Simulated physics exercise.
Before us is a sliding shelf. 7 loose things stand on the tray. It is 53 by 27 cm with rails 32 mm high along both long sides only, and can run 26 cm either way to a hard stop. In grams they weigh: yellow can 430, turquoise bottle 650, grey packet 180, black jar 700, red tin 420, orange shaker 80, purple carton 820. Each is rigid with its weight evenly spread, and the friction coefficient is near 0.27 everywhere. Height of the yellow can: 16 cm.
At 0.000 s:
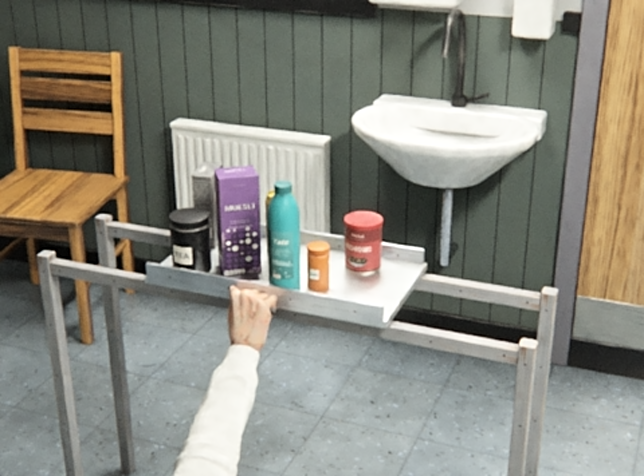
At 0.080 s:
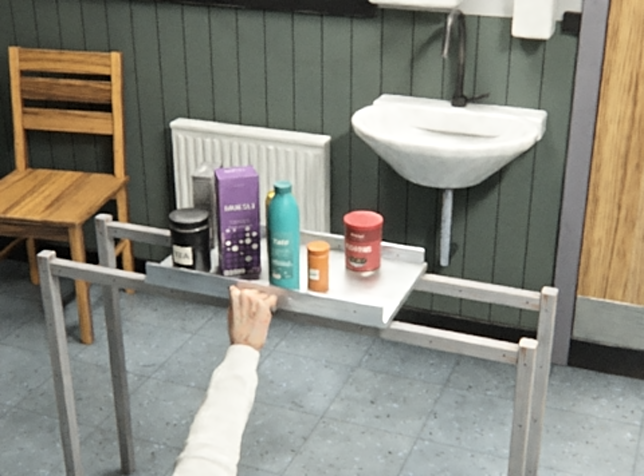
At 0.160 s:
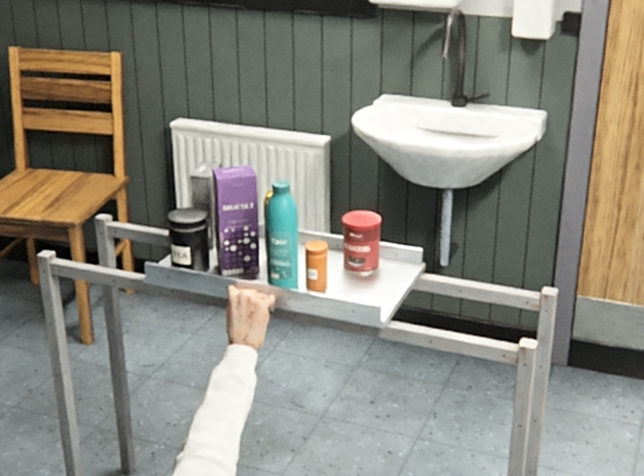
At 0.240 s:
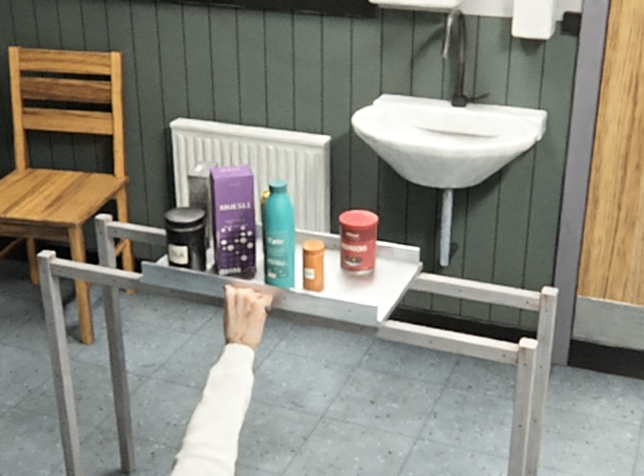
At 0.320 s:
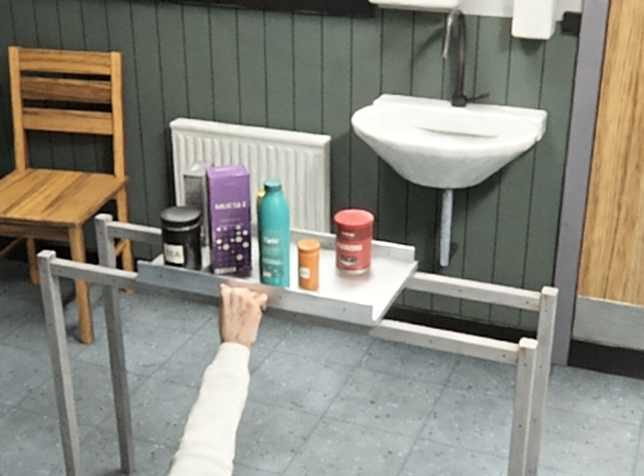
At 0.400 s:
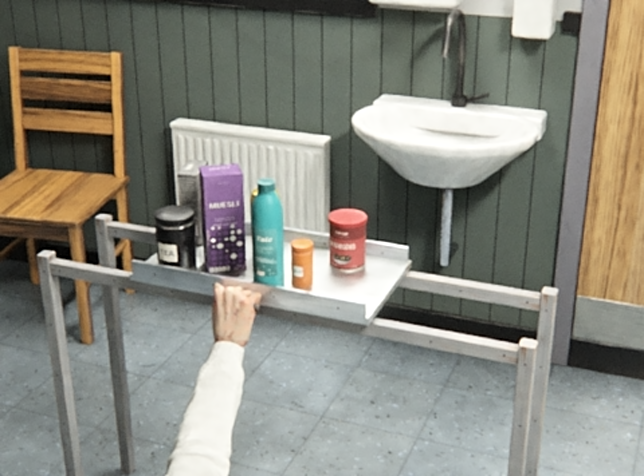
In this clip, a hand grips the front edge of a tray holding a black jar, purple carton, turquoise bottle, orange shaker, red tin and other items, keeps nearly still, then slides it slightly left along its frame.
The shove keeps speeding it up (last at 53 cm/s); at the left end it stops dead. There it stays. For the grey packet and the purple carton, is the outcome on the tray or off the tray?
The grey packet comes off the tray; the purple carton remains aboard.
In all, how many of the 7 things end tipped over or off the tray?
In all, 1.
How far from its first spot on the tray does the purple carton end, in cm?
Some 5 cm.
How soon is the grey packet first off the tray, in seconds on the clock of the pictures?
Near 1.2 s.
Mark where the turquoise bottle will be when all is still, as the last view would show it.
Around (152, 218).
Around 1.10 s, tray has slid 26 cm left; grey packet shifted 3 cm near (99, 188); purple carton shifted 3 cm near (120, 202); turquoise bottle shifted 3 cm.
Around 1.60 s, tray has slid 26 cm left; grey packet now off the tray; purple carton shifted 5 cm near (115, 201); red tin shifted 5 cm.
Finally (2.0 s), off the tray, grey packet; the other 6 still in place (within 5 cm). In the last view, purple carton near (115, 201).
